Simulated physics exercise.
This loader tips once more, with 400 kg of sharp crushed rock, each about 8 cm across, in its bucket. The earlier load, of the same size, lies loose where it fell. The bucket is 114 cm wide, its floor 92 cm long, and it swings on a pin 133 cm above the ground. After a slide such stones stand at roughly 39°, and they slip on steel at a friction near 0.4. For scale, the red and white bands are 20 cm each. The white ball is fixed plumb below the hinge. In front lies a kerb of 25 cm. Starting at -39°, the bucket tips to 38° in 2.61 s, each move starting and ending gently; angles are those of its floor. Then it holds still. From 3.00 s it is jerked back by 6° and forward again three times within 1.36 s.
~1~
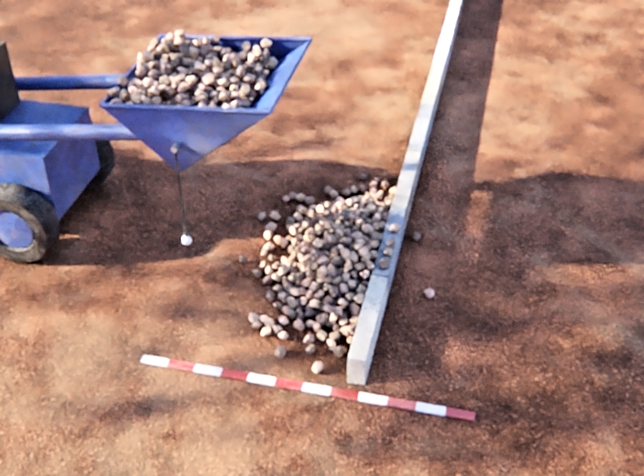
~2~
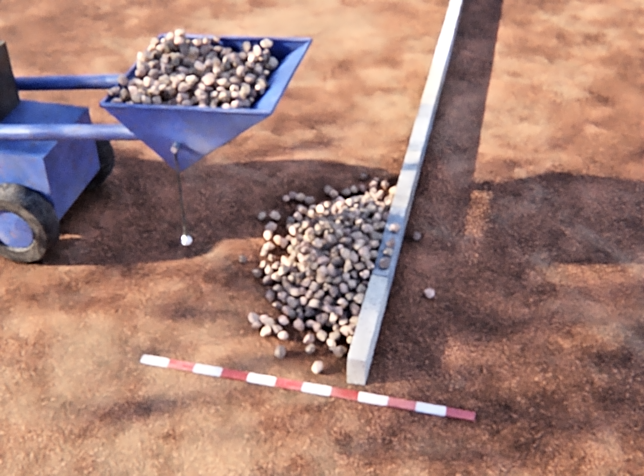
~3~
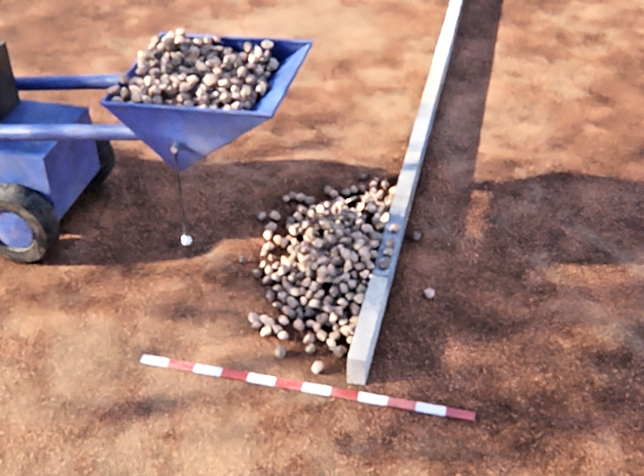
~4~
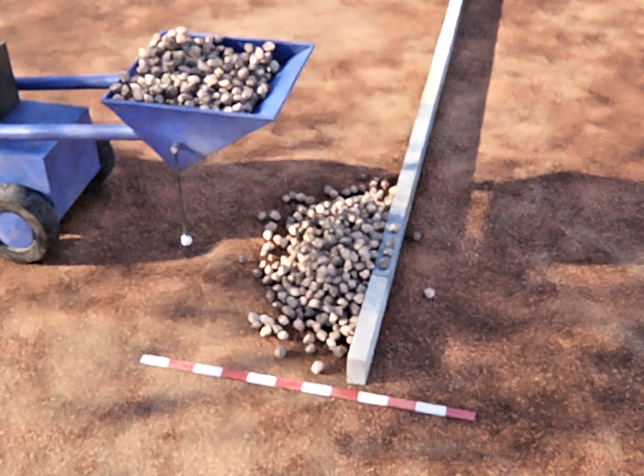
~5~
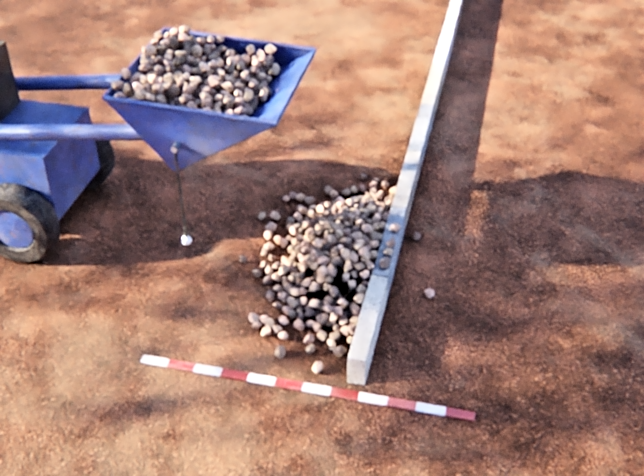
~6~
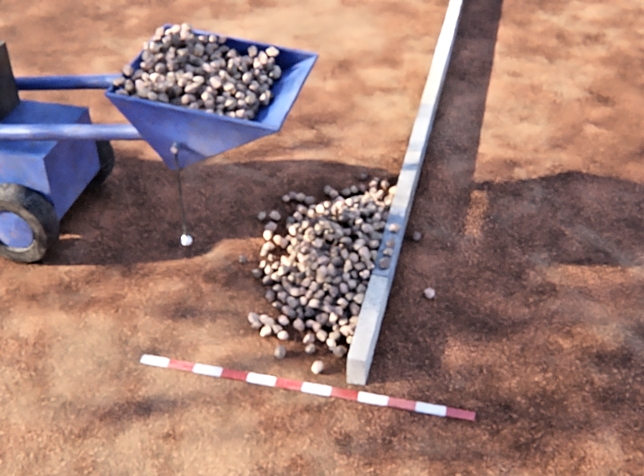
A blue bucket heaped with brownish-grey stones, on a small wheeled loader at left, tilts very slightly, its load shifting little, while a loose pile of similar stones lies still against a pale kerb behind a red-and-white banded strip.
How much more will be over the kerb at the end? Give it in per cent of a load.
About 0 per cent.
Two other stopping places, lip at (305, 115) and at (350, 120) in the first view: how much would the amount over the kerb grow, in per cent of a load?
First some 10, then 50 per cent.
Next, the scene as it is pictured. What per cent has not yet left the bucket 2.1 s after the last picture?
About 20 per cent.
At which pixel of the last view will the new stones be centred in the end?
Their middle is at about (308, 238).
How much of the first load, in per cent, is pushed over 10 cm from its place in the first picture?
Roughly 5 per cent of them.
Then, 1.4 s after the last picture the floor is at 26°; in per cent of one load, 96 in the bucket, 104 on this side of the kerb; the foremost stones are at (394, 254).
Then, 2.1 s after the last picture the floor is at 38°; in per cent of one load, 20 in the bucket, 180 on this side of the kerb; the foremost stones are at (397, 245).
Then, 4.2 s after the last picture the floor is at 38°; in per cent of one load, 0 in the bucket, 200 on this side of the kerb; the foremost stones are at (401, 239).
Then, 6.9 s after the last picture the floor is at 38°; in per cent of one load, 0 in the bucket, 200 on this side of the kerb; the foremost stones are at (401, 239). Net gain over the kerb, 0.
